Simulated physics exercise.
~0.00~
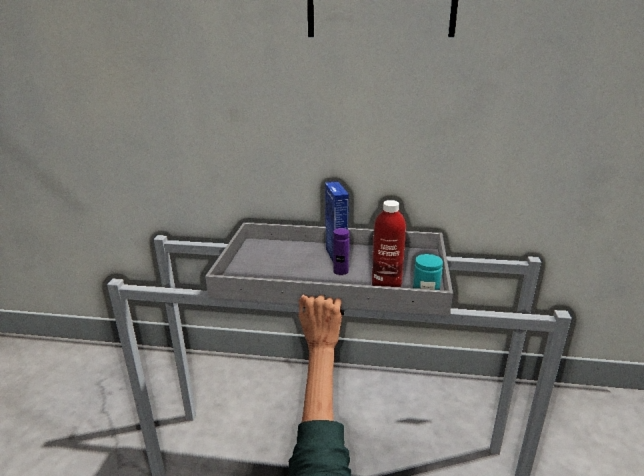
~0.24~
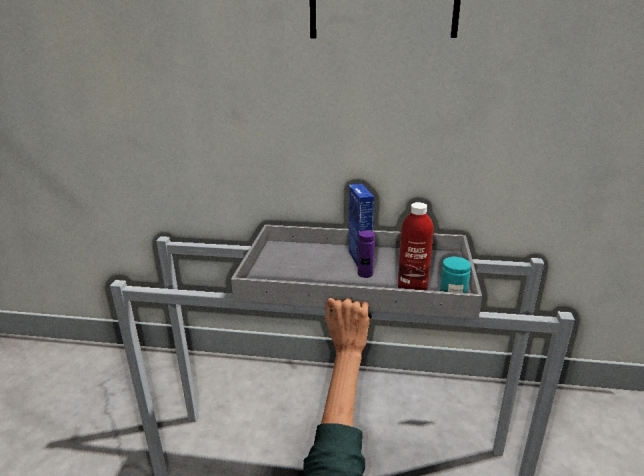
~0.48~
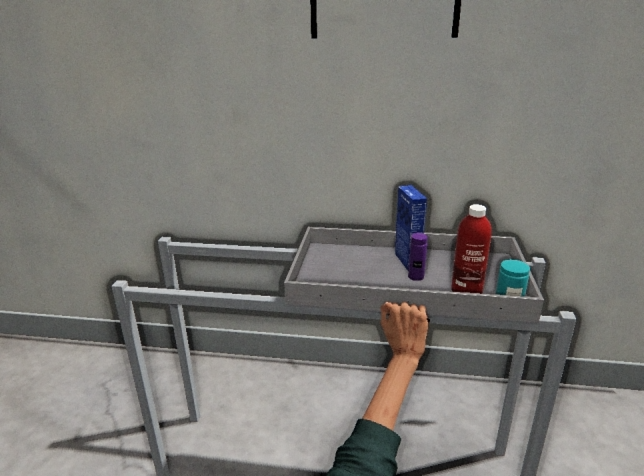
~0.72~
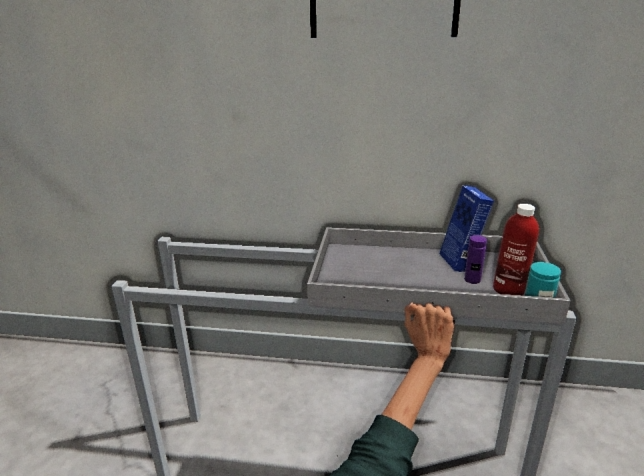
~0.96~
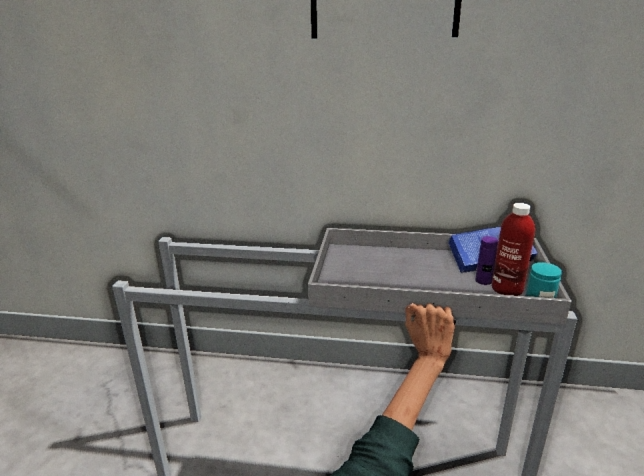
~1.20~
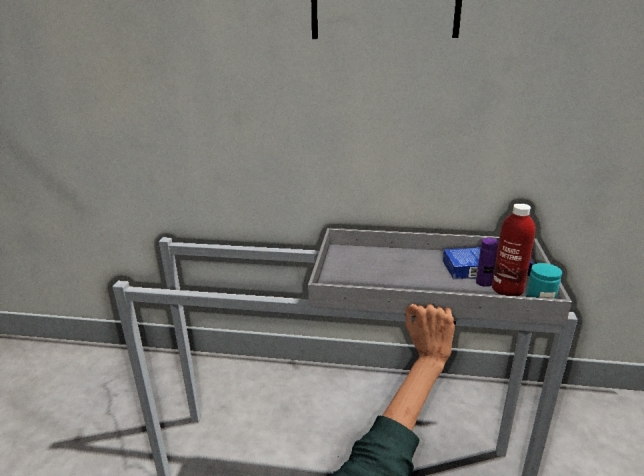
In a bare room with a grey wall and concrete floor, seen from in front and slightly above, a shallow grey tray sits on a metal frame with rails. Toward its right side stand a blue packet at the back, a small purple shaker before it, a tall red bottle and a turquoise jar at the right. A hand in a dark green sleeve holds the front edge and moves the tray right until it stops at the frame's end. The blue packet tips to the right and falls behind the shaker. It ends lying flat, while the other three remain upright.
